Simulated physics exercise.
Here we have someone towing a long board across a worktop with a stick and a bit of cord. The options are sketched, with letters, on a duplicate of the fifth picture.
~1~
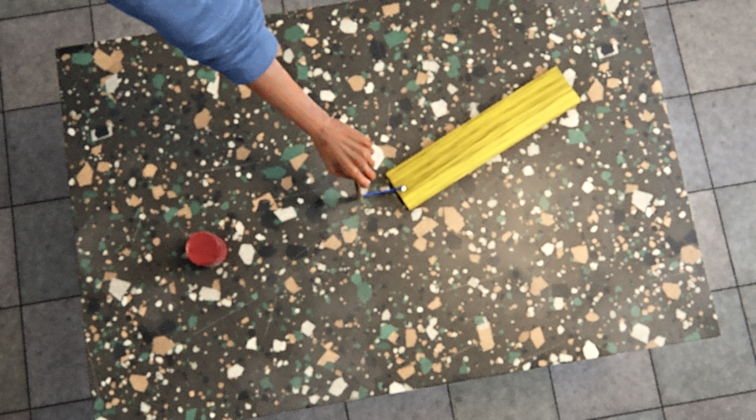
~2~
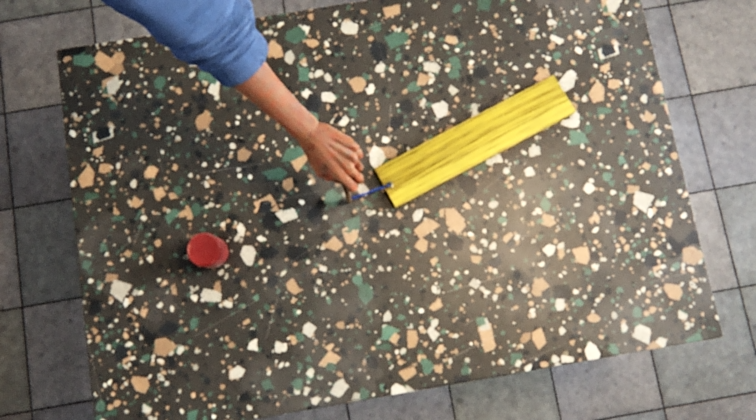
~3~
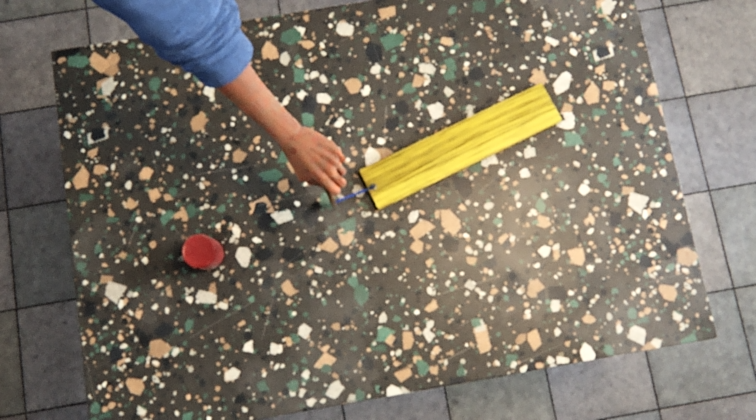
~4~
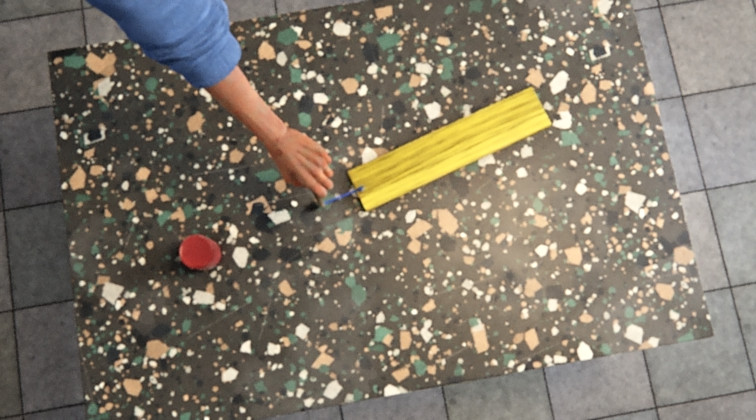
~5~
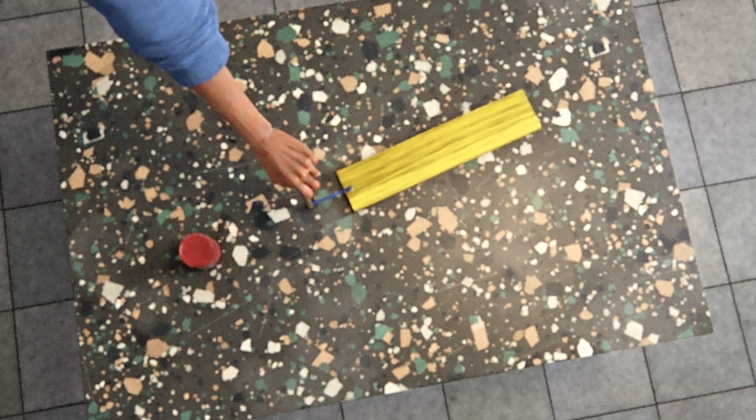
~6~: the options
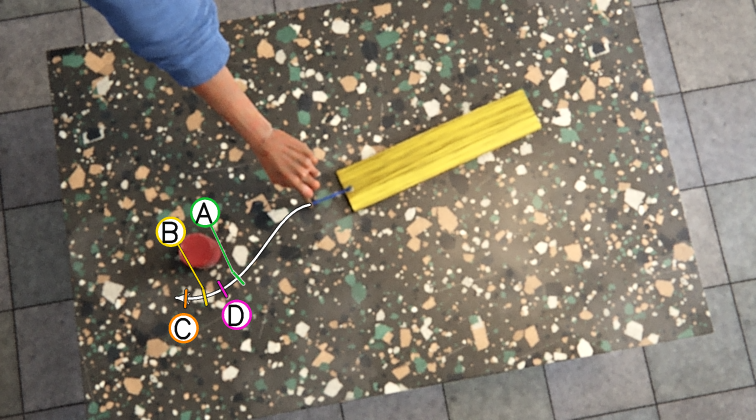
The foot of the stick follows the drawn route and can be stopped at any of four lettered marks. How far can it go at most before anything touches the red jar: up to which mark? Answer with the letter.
B.
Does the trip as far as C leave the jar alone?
No.
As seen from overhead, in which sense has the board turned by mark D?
Anticlockwise.
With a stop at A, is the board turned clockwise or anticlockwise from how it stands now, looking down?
For that mark, anticlockwise.
On the marked copy, A at (238, 278); B at (205, 297); C at (186, 299); D at (223, 289); the route from (310, 205) via (251, 264) to (176, 298).
With B. Early on, foot of the stick (273, 235), middle of the board (399, 169).
Further on, foot of the stick (242, 274), middle of the board (362, 194).
At the end, foot of the stick (205, 297), middle of the board (328, 218); nothing has been touched.
As for the rest, A is safe but short; C is too far, the jar has been hit; D is safe but short.
